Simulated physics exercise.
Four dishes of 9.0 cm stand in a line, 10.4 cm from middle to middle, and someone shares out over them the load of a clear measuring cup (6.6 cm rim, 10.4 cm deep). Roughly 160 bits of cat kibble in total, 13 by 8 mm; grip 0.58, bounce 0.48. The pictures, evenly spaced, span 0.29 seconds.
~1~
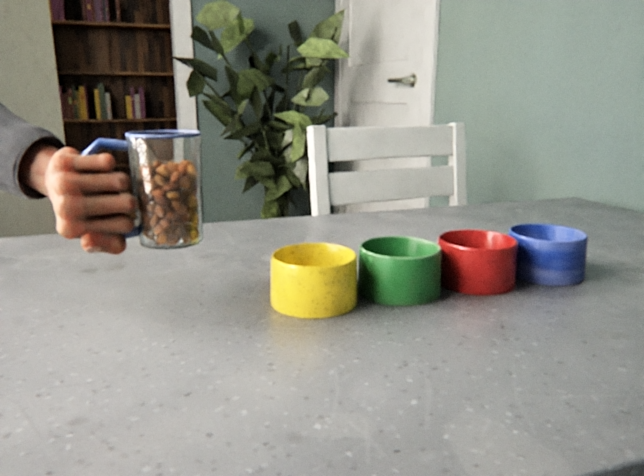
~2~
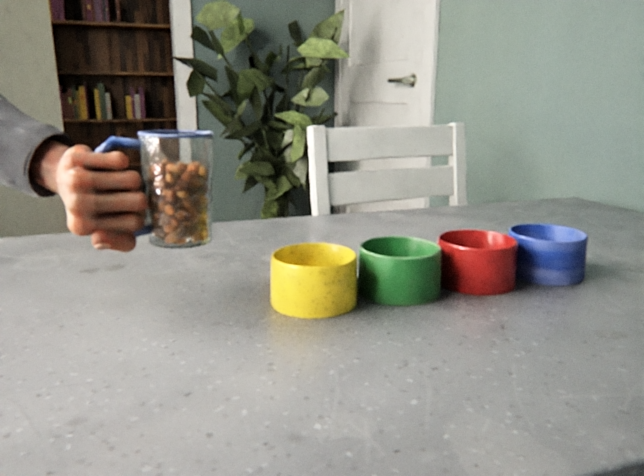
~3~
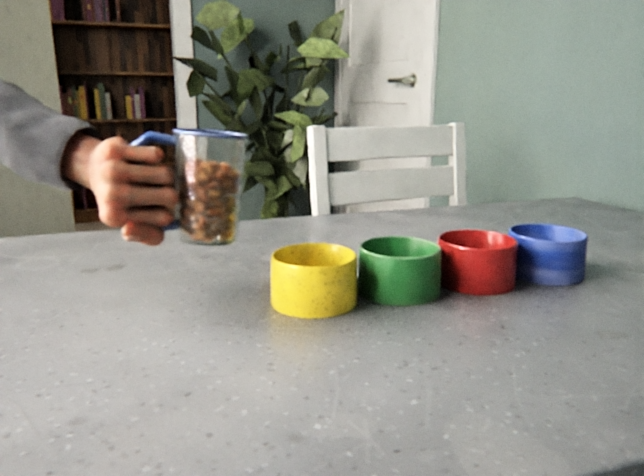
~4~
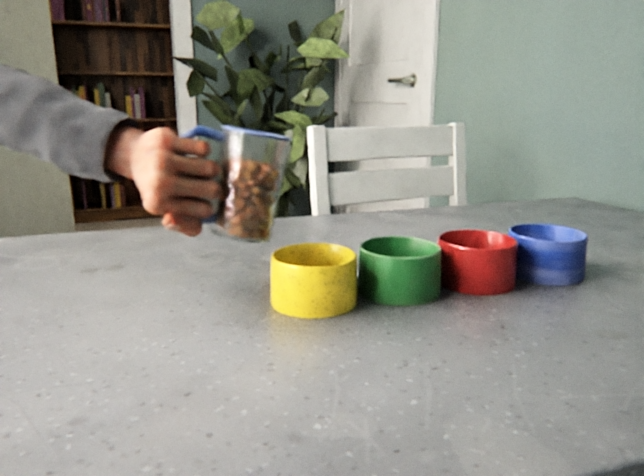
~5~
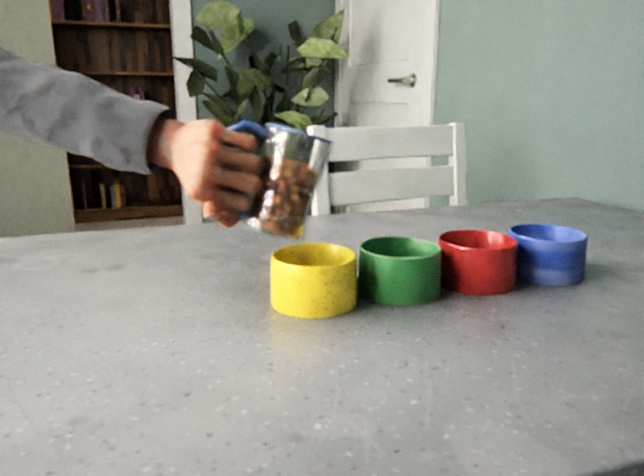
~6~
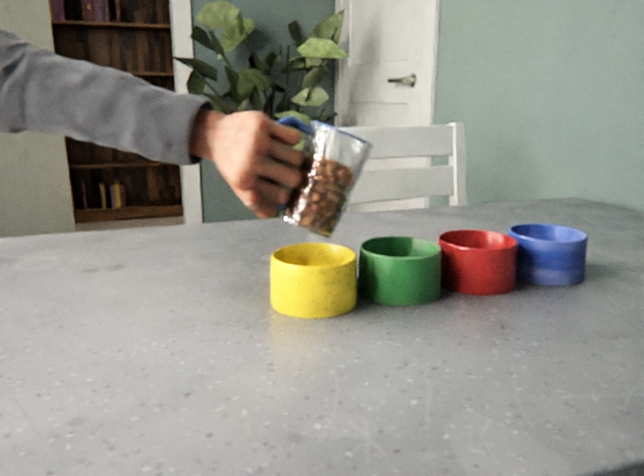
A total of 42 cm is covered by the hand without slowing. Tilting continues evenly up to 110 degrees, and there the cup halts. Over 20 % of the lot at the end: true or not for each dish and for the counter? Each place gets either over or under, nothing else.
Here is the list: Red under, blue over, green under, yellow under, counter under.
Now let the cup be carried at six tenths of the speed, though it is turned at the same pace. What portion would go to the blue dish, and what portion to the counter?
The shares would then be blue 70 and counter 20.
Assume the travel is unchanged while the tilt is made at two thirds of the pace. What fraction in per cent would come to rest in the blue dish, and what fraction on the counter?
Blue 70, counter 0.
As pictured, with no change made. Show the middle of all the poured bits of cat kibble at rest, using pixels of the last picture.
Resting centre estimate: Around (550, 256).
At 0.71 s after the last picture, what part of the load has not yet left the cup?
I reckon around 95 per cent.
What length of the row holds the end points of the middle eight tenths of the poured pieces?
Roughly 5 cm of the row.
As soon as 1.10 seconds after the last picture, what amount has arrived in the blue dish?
Estimate to date: Some 15 %.
Then, 0.43 s after the last picture, tilt 65 degrees; cup holds 100 %.
Then, 0.71 s after the last picture, tilt 92 degrees; cup holds 95 %.
Then, 1.10 s after the last picture, tilt 110 degrees; cup holds 85 %, blue 15 %.
In the end, red 0 %, blue 85 %, green 0 %, yellow 0 %, counter 5 %, cup 15 %.
